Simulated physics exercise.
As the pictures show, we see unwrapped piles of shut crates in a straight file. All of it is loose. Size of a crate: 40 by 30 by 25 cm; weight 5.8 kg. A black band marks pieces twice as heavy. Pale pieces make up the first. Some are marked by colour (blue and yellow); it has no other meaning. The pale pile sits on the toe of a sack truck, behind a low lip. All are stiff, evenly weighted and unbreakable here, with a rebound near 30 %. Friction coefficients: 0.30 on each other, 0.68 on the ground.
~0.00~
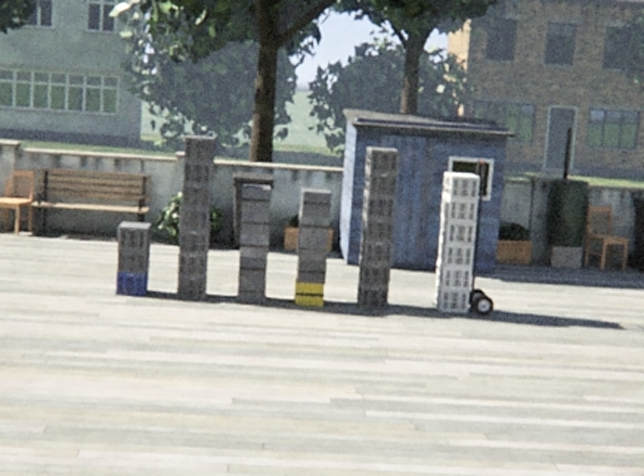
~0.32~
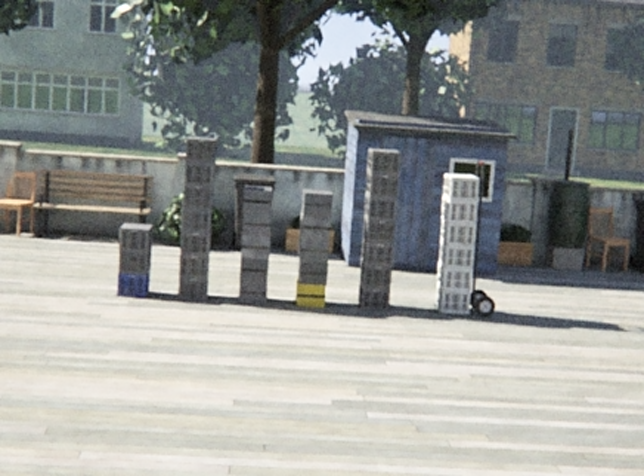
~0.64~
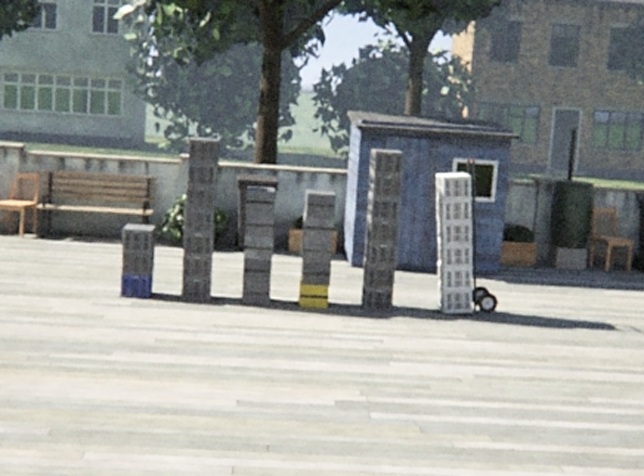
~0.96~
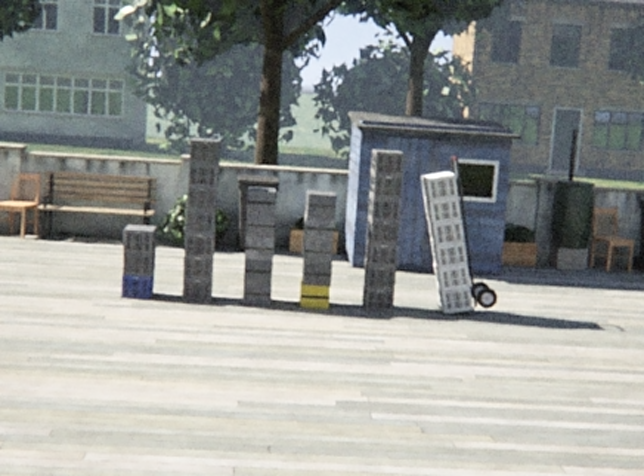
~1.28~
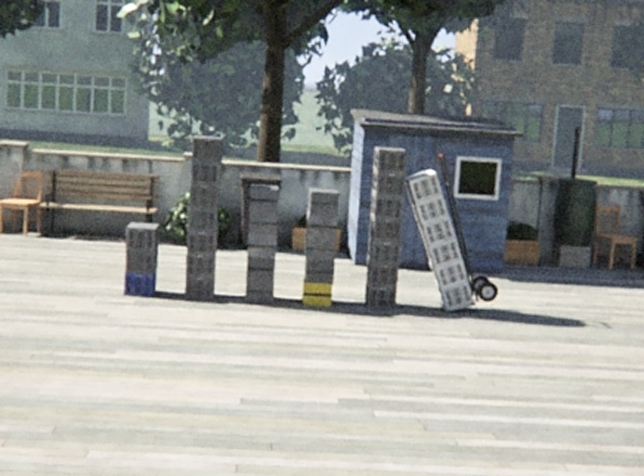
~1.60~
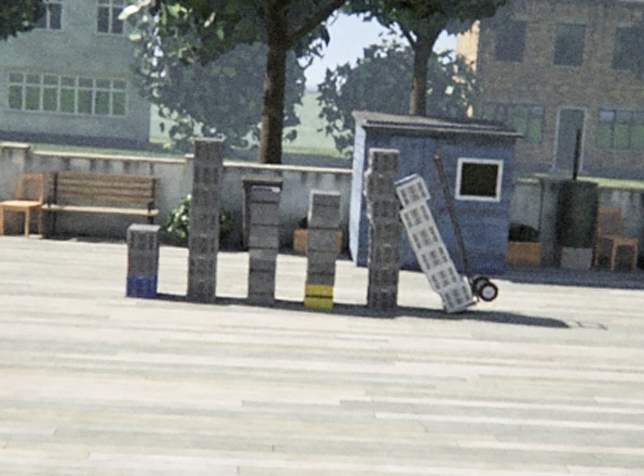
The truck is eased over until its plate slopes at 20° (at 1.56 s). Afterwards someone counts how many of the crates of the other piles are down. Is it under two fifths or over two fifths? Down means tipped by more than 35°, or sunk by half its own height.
The part is upwards of two fifths.
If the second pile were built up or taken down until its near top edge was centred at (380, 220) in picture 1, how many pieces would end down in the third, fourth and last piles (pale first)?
Then third 5, fourth 5, last 2.
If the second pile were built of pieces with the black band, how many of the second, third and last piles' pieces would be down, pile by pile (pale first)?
In that case second 0, third 0, last 0.
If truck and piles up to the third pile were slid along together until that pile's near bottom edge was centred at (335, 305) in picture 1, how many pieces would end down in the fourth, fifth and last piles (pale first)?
Then fourth 4, fifth 6, last 3.
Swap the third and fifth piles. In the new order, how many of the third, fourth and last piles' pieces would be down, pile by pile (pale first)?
Then third 7, fourth 4, last 3.
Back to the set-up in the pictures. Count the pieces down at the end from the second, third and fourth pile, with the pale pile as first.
Pieces: Second 6, third 5, fourth 4.
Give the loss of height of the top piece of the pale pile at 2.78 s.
Roughly 50 cm.
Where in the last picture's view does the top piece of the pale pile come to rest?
Around (339, 235).
By 2.78 s, 6 of the pale pile down; 3 of the 27 other crates down; yellow crate tilted 8°.
By 3.84 s, 6 of the pale pile down; 20 of the 27 other crates down; yellow crate tilted 42°; blue crate tilted 19°.
When it is over (5.7 s), 6 of the pale pile down; 25 of the 27 other crates down; blue crate on its side; yellow crate tilted 43°. That is 93 per cent. In pixels of the last frame, middles, blue crate near (112, 280), yellow crate near (307, 286).
